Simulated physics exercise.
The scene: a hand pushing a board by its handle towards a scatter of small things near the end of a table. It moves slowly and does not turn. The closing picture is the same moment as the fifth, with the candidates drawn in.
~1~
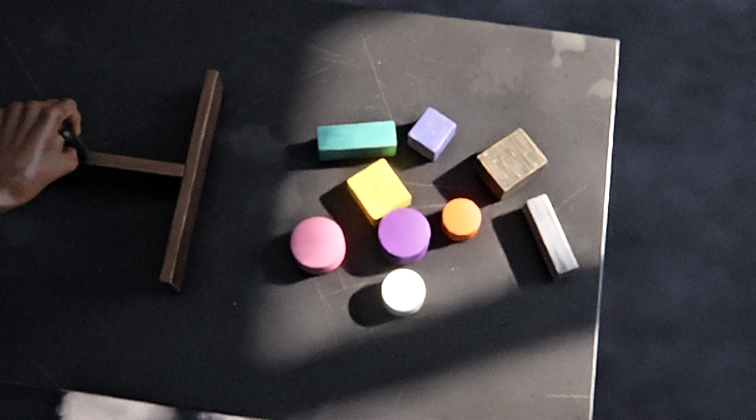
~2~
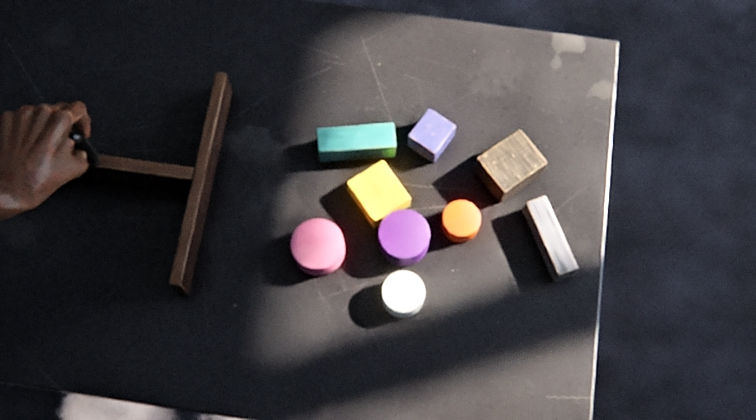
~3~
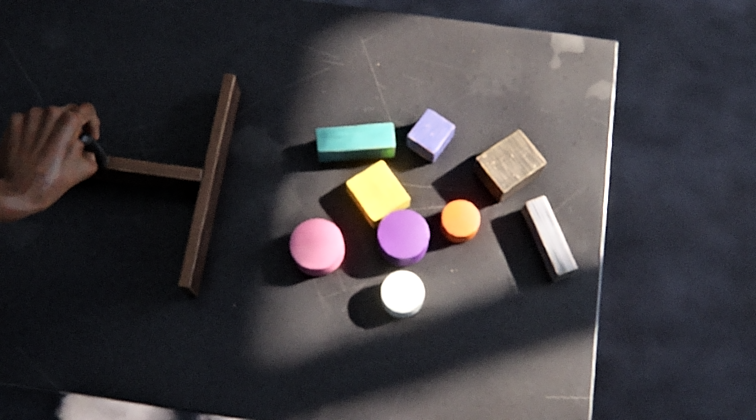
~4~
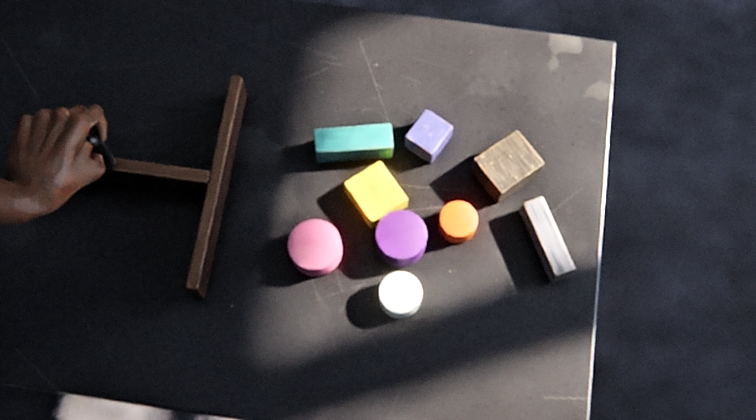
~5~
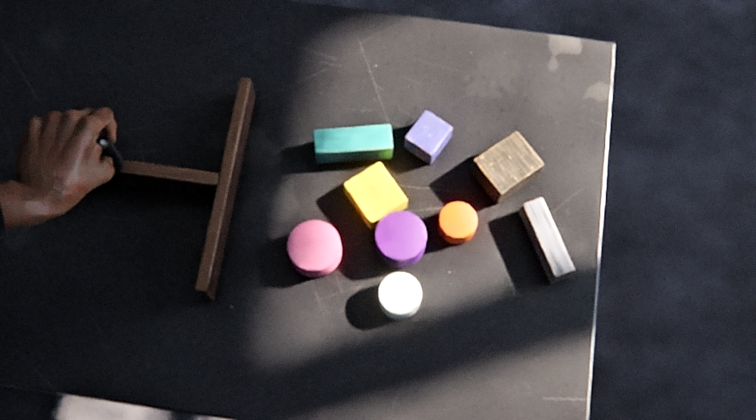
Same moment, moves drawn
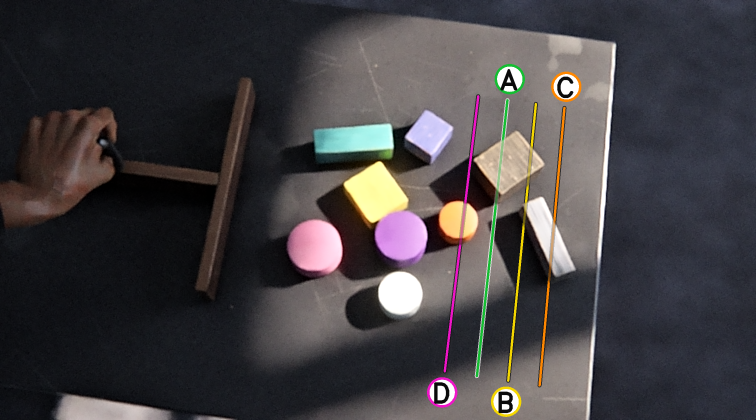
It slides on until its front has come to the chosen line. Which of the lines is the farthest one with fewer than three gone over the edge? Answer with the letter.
Stop at B.
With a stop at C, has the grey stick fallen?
Yes.
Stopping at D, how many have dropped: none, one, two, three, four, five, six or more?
The count is none.
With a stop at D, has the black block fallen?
No.
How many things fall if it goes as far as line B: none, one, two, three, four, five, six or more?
Two.
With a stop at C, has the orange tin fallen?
Yes.
On the marked copy, A at (493, 231); B at (523, 236); C at (553, 240); D at (462, 227).
With B. Early on, board (331, 195); blue block (443, 136); turquoise bar (387, 153).
Further on, board (438, 210); black block (562, 170); grey stick (552, 245).
At the end, board (524, 222); black block over the edge; grey stick over the edge; two fallen.
As for the rest, A is within the limit but short; C drops four; D is within the limit but short.
